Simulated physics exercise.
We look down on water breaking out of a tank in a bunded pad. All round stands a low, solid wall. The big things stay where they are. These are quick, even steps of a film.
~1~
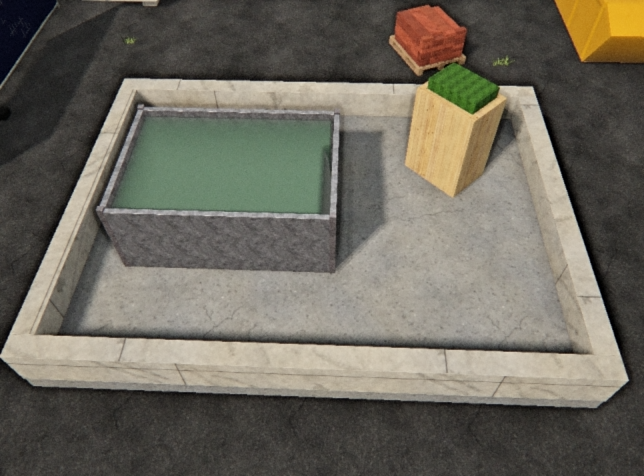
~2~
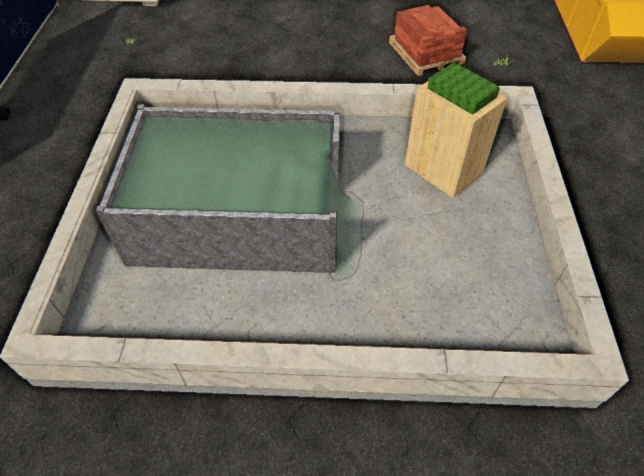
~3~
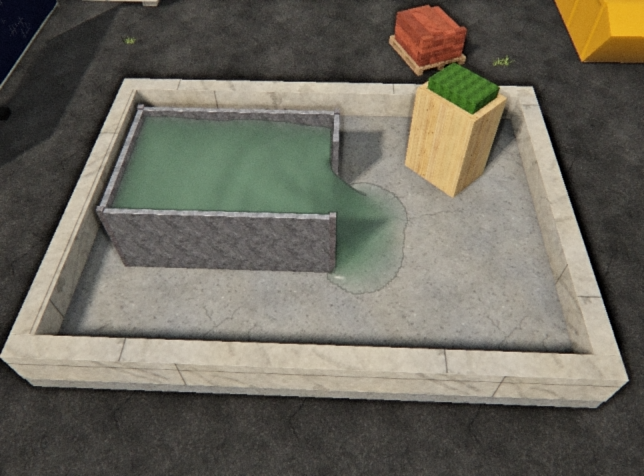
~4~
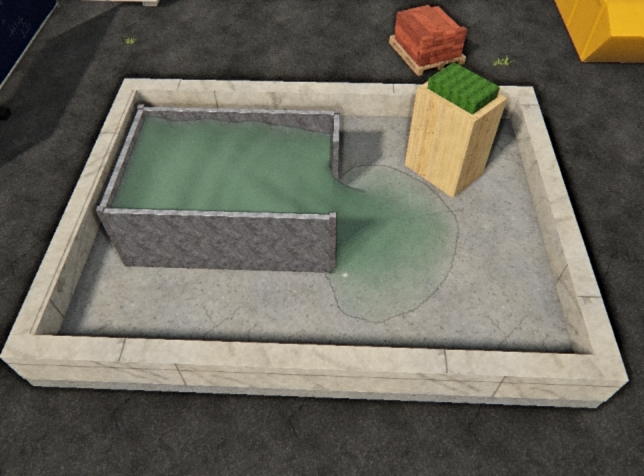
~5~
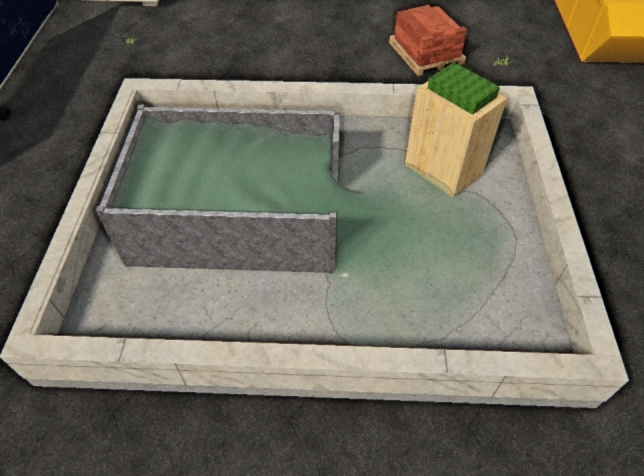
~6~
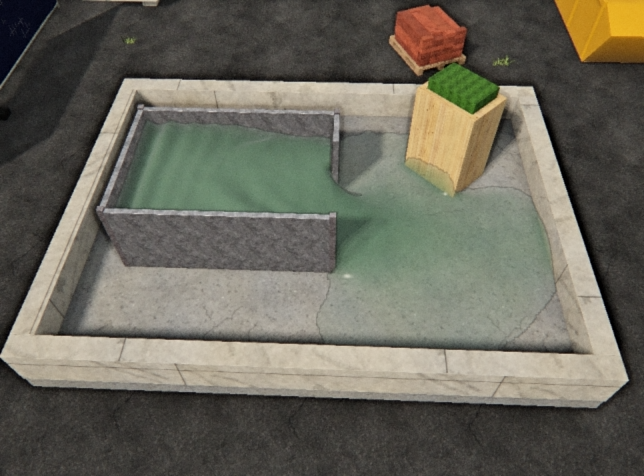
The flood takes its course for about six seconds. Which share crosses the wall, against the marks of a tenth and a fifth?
Over the wall goes less than a tenth.
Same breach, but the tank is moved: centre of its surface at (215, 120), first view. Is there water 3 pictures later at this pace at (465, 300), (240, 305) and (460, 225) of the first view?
In that order: Covered, clear, covered.
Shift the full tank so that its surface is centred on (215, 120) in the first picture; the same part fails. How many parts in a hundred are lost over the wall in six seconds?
Close to 2 %.
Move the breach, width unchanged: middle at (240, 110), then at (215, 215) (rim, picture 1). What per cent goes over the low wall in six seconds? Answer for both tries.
Roughly 8 per cent, then 8 per cent.
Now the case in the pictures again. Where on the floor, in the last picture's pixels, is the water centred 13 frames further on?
Around (376, 230).
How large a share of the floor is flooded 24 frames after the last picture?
Close to 90 %.
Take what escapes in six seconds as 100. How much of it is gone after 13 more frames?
I make it 80 per cent.
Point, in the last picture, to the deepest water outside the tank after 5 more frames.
Near (577, 370).
A moment on, water covers 40 % of the floor; the low wall has let 0 % over.
Next, water covers 45 % of the floor; the low wall has let 1 % over.
Then, water covers 55 % of the floor; the low wall has let 3 % over.
Later, water covers 75 % of the floor; the low wall has let 4 % over.
In the end, water covers 85 % of the floor; the low wall has let 4 % over.
